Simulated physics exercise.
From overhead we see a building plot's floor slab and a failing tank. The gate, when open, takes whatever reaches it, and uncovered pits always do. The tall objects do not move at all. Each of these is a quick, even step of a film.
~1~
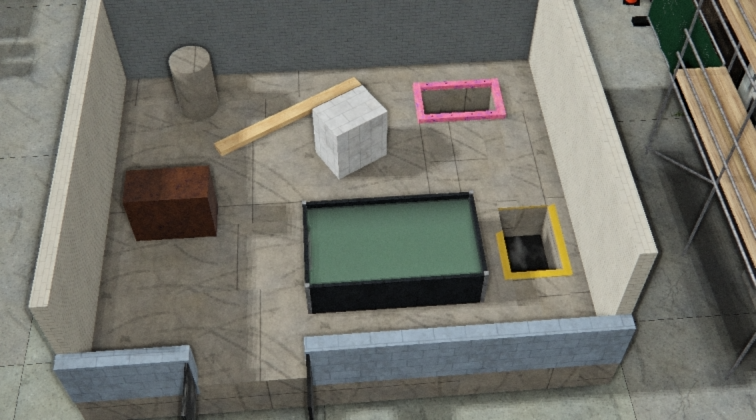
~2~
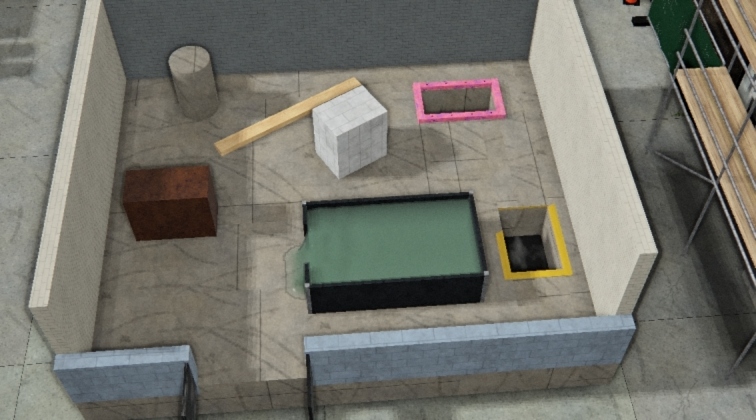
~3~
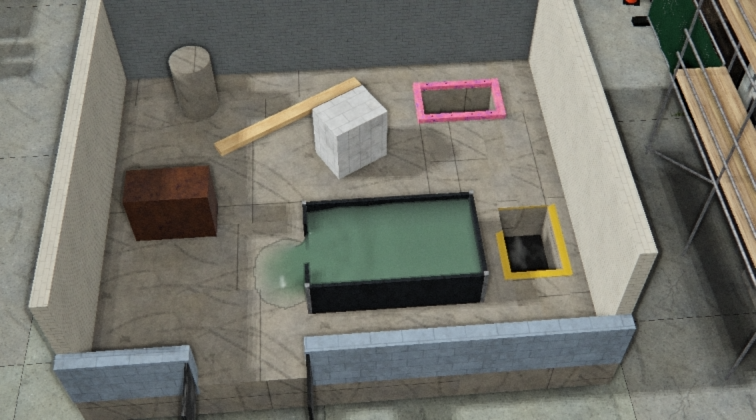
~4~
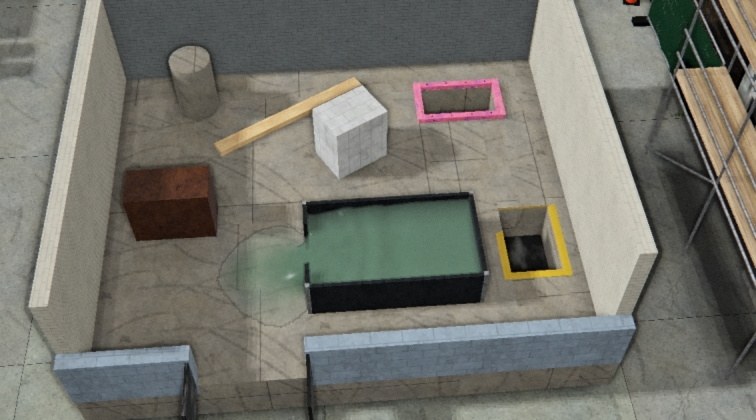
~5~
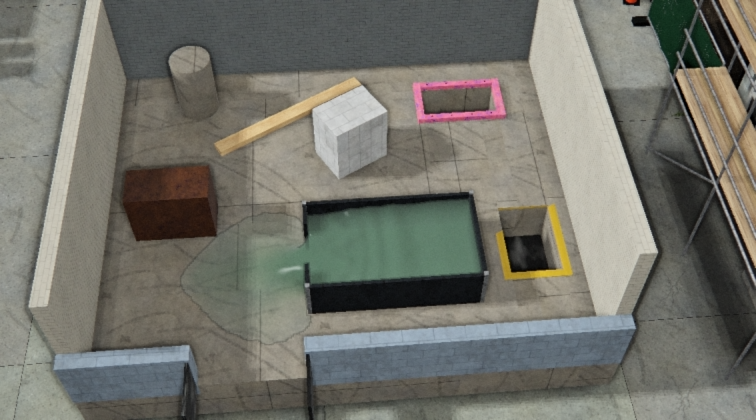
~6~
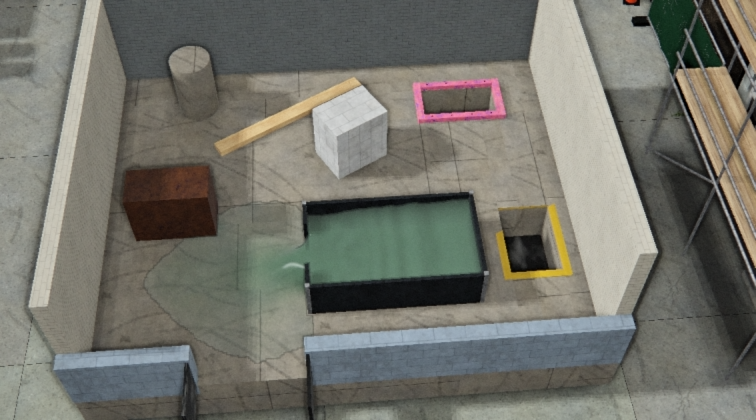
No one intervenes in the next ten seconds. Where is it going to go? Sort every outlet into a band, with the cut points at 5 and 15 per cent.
Final shares: The gate over 15 %; the pink pit under 5 %; the yellow pit under 5 %.
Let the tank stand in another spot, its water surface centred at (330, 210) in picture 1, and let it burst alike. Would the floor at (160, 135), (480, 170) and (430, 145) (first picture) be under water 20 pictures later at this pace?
Well, first one got wet, second one stays dry, third one stays dry.
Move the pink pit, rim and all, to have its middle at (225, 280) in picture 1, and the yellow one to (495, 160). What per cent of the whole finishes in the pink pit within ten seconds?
The pink pit takes 35 per cent.
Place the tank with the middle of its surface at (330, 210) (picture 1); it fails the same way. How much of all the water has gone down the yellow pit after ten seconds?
Within ten seconds the yellow pit collects 8 percent of the total.
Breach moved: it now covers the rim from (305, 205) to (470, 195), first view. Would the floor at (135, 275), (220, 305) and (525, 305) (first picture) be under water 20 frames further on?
In that order: Dry, clear, clear.
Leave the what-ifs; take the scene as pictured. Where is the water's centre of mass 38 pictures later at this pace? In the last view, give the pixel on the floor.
My guess is about (271, 250).
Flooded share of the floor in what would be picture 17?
My estimate is close to 30 per cent.
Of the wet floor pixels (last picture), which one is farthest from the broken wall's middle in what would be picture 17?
My estimate: Roughly (118, 154).
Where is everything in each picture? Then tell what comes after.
The first frame shows still water in the tank at (392, 241).
In the second frame, the front is at (297, 294), out from the gap at (309, 261).
In the third frame, water pours out at (310, 263) and has run to (262, 258).
In the fourth frame, the front is at (224, 283), out from the gap at (310, 263).
In the fifth frame, the front is at (186, 279), out from the gap at (310, 263).
In the sixth frame, the front is at (151, 287), out from the gap at (310, 262).
A moment on, water covers 20 % of the floor; the gate 0 %, the pink pit 0 %, the yellow pit 0 %.
Next, water covers 30 % of the floor; the gate 1 %, the pink pit 0 %, the yellow pit 0 %.
Then, water covers 35 % of the floor; the gate 2 %, the pink pit 0 %, the yellow pit 0 %.
Later, water covers 55 % of the floor; the gate 9 %, the pink pit 0 %, the yellow pit 0 %.
In the end, water covers 75 % of the floor; the gate 18 %, the pink pit 0 %, the yellow pit 0 %.
